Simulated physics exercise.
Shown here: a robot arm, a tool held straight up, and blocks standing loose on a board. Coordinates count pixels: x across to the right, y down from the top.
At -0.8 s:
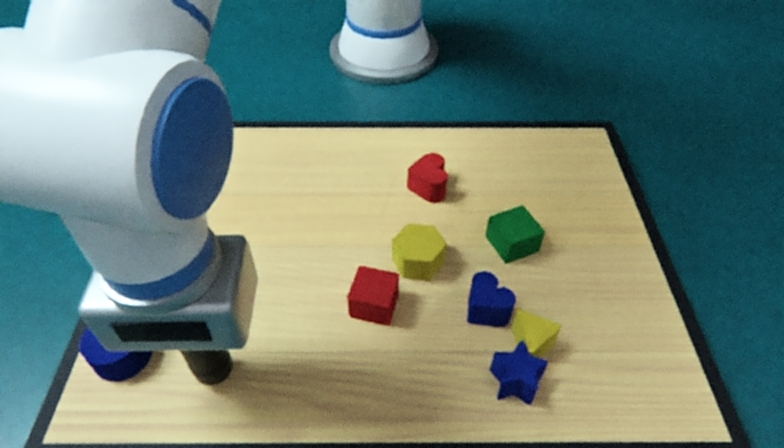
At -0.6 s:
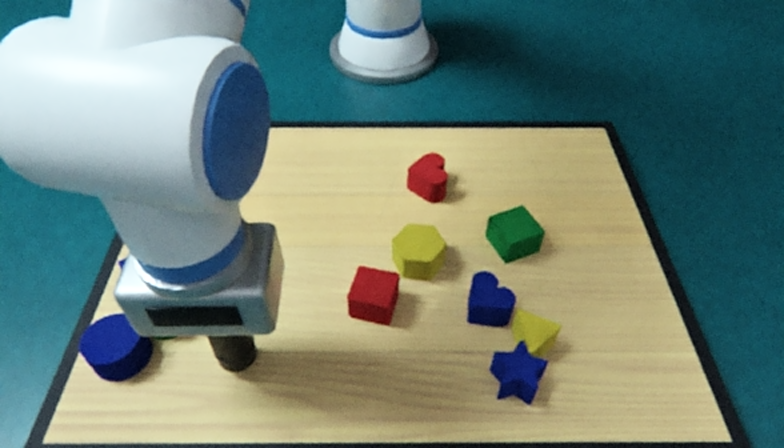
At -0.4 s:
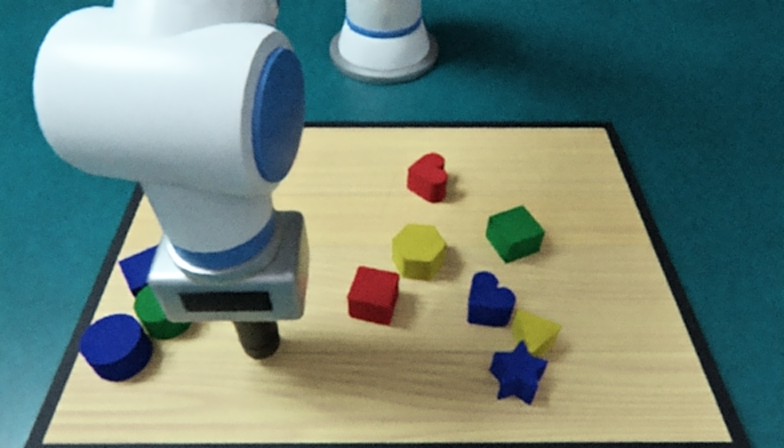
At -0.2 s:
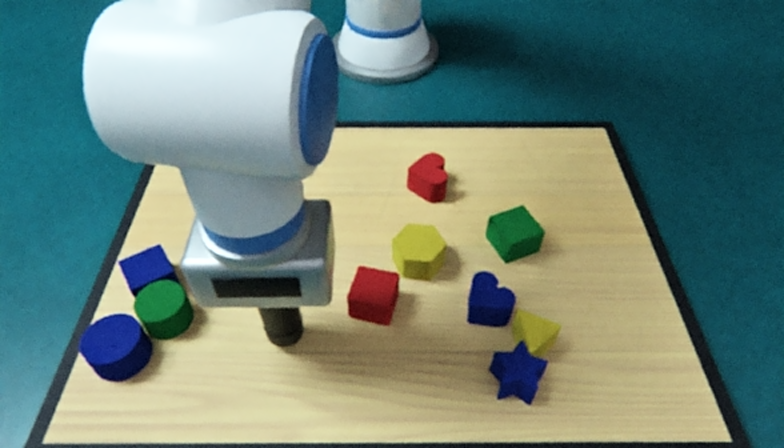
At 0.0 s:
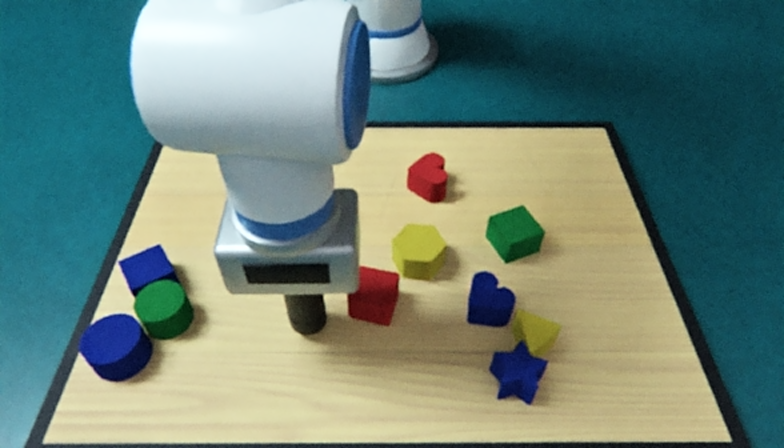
Robot arm sliding steadily rightward over a wooden board, its dark upright tool nearing a red block while the scattered blocks stay still.
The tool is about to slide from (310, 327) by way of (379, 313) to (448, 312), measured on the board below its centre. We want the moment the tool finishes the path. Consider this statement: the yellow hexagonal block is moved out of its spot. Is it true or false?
Answer: True.
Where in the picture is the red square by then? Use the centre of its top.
I think it will end close to (461, 263).
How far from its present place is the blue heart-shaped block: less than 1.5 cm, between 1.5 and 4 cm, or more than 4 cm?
I'd go with under 1.5 cm for this block.
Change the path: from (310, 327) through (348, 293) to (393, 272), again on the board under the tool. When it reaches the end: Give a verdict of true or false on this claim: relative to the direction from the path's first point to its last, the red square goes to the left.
That statement is not accurate.
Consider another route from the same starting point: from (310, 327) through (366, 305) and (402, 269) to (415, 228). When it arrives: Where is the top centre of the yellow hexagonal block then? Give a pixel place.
At the end it should sit near (455, 207).
The first path, step by step. One third of the way, tool (356, 311); red square (394, 277), turned 10° anticlockwise.
Two thirds of the way, tool (404, 303); red square (435, 270), turned 40° anticlockwise; yellow hexagonal block (426, 233), turned 20° anticlockwise.
At the end, tool (448, 306); red square (461, 263), turned 80° anticlockwise; yellow hexagonal block (426, 233), turned 25° anticlockwise; blue heart-shaped block (494, 292), turned 10° clockwise; yellow triangular piece still.
